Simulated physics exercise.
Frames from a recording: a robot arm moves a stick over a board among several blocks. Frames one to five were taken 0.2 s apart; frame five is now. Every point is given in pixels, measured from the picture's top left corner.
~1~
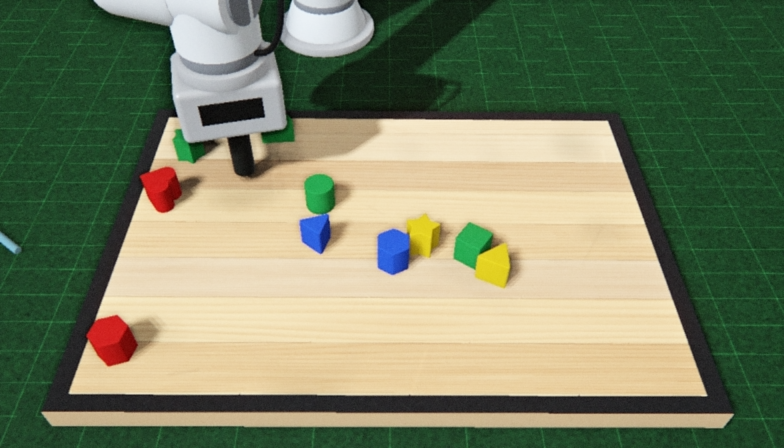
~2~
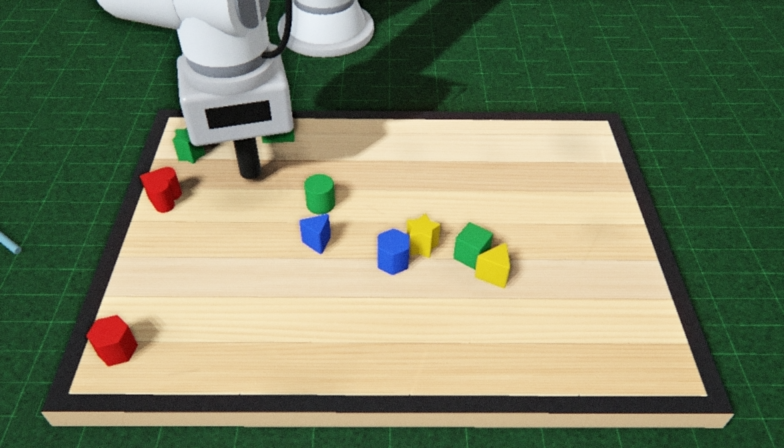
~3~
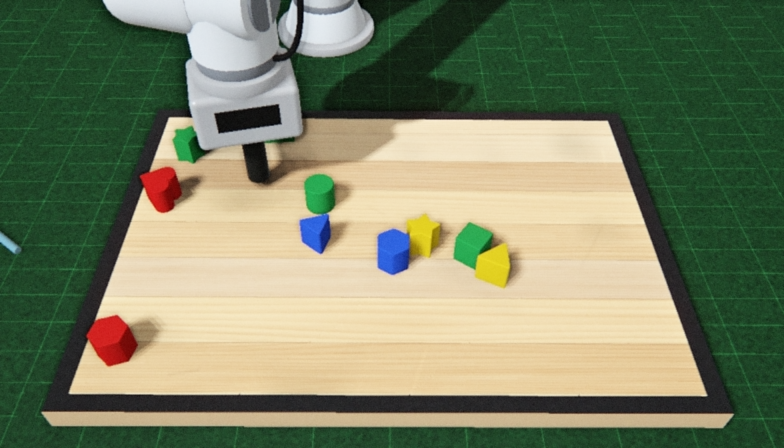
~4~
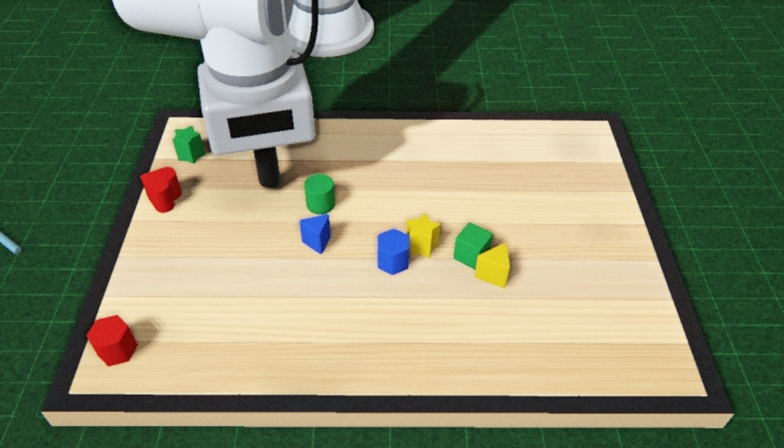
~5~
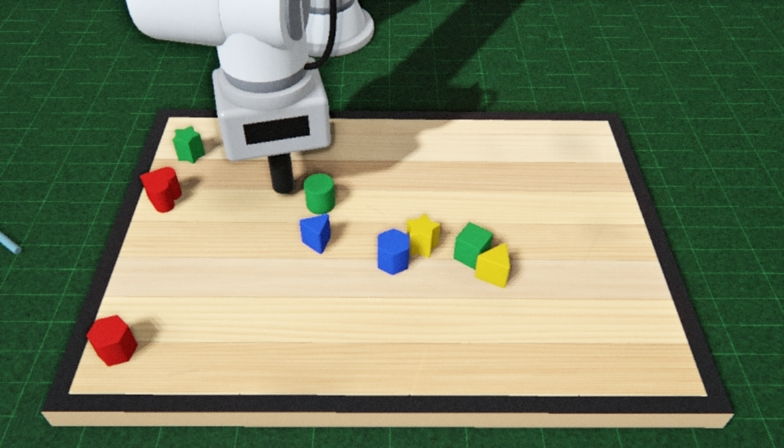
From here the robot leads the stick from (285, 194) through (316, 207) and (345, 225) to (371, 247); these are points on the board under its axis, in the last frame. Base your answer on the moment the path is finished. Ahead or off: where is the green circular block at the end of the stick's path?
My prediction: No longer in front.
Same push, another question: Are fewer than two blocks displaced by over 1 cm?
My answer is yes.
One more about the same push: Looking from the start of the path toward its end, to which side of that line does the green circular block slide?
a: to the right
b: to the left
My pick is b.
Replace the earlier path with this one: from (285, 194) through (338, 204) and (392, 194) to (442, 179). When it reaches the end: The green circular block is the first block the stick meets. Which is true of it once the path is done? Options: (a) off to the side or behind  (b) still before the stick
Correct choice: A.
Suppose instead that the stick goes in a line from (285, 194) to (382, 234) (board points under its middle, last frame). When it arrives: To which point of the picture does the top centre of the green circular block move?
Around pixel (387, 193).
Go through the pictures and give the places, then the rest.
Lower end of the stick at (245, 170), tops of blocks, green circular block at (319, 183), blue six-sided block at (393, 241), in the first frame.
Stick at (251, 172), blocks as before, in the second frame.
Stick at (259, 176), blocks as before, in the third frame.
Stick at (270, 181), blocks as before, in the fourth frame.
Stick at (284, 187), green circular block at (319, 183), blue six-sided block at (393, 241), in the fifth frame.
On the path given first. One third of the way, stick at (316, 200); green circular block at (341, 189).
Two thirds of the way, stick at (346, 219); green circular block at (370, 196).
At the end, stick at (371, 240); green circular block at (372, 196); blue six-sided block not moved.
